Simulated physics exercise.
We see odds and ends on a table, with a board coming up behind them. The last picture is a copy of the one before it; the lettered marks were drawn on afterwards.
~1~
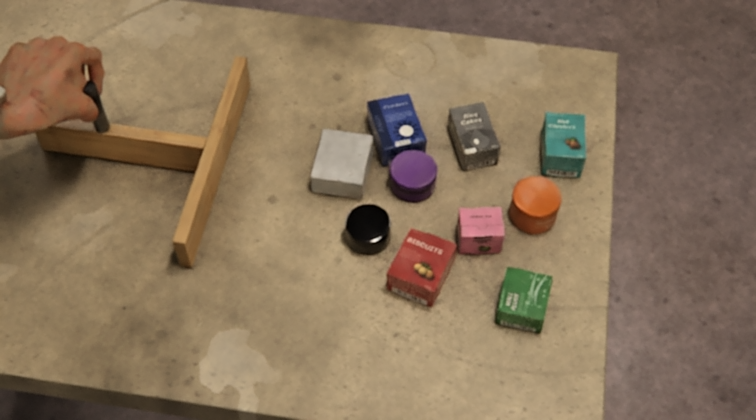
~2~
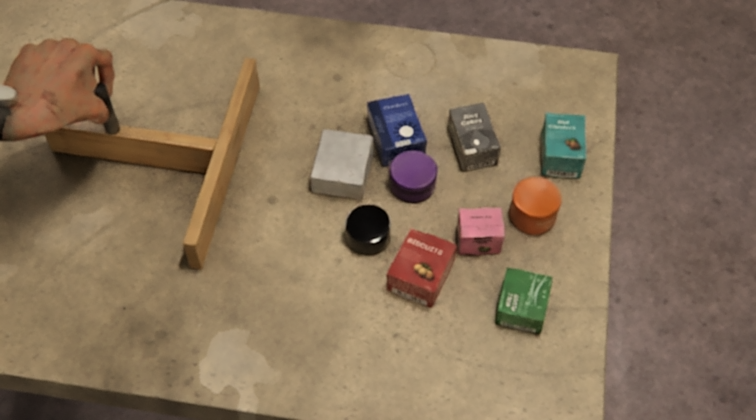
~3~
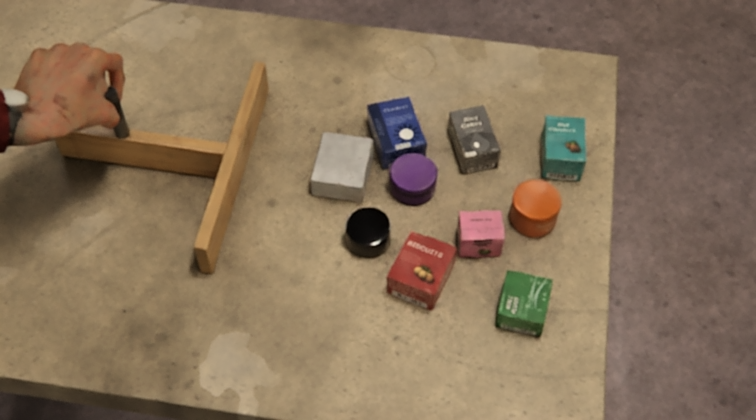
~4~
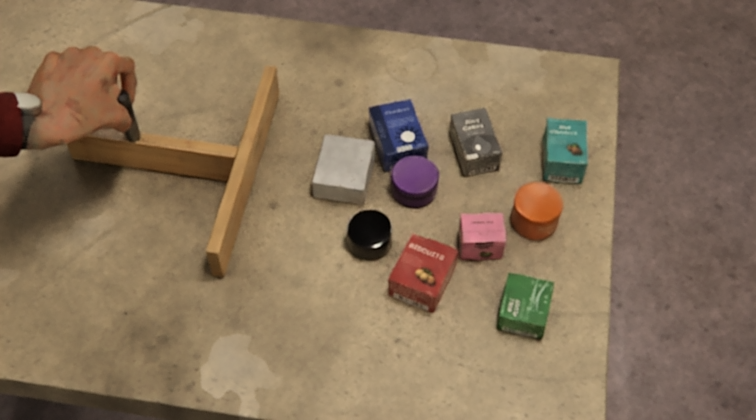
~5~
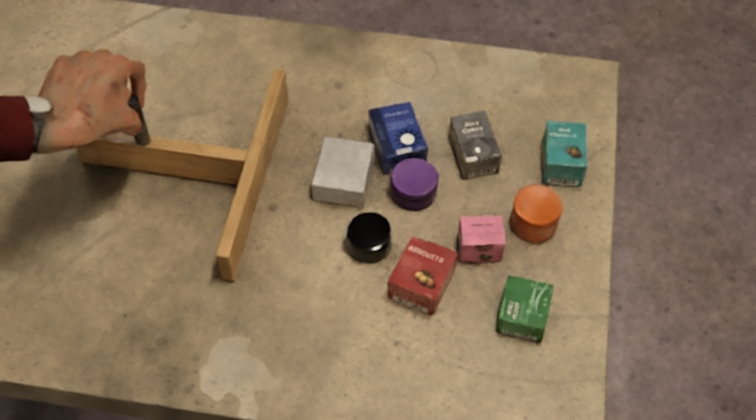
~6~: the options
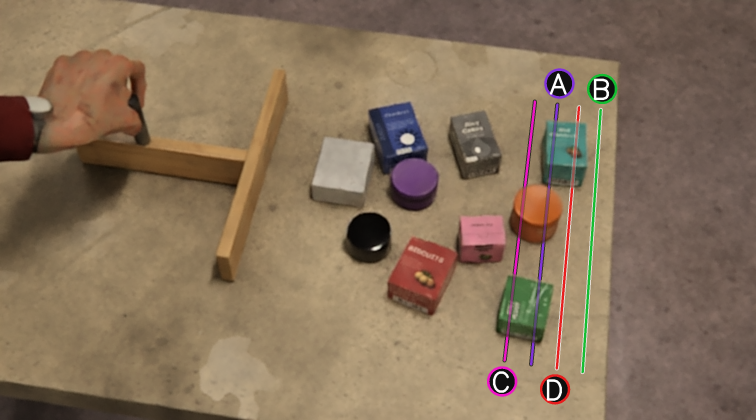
A hand slowly sliding a T-shaped wooden board rightward across a worn table, towards small coloured boxes and round tubs sitting still.
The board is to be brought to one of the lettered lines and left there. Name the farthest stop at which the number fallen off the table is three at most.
It can go as far as C.
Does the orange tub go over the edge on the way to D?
Yes.
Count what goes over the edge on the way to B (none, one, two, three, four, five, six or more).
In all, six or more.
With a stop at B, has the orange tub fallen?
Yes.
On the marked copy, A at (545, 223); B at (592, 230); C at (521, 220); D at (569, 226).
Taking C. A third of the way, board (348, 169); blue box (416, 134); purple jar (433, 189).
Two thirds of the way, board (444, 182); turquoise box (583, 157); orange tub (566, 223).
When it is over, board (520, 192); turquoise box over the edge; orange tub over the edge; two fallen.
As for the rest, A drops five; B drops ten; D drops six.
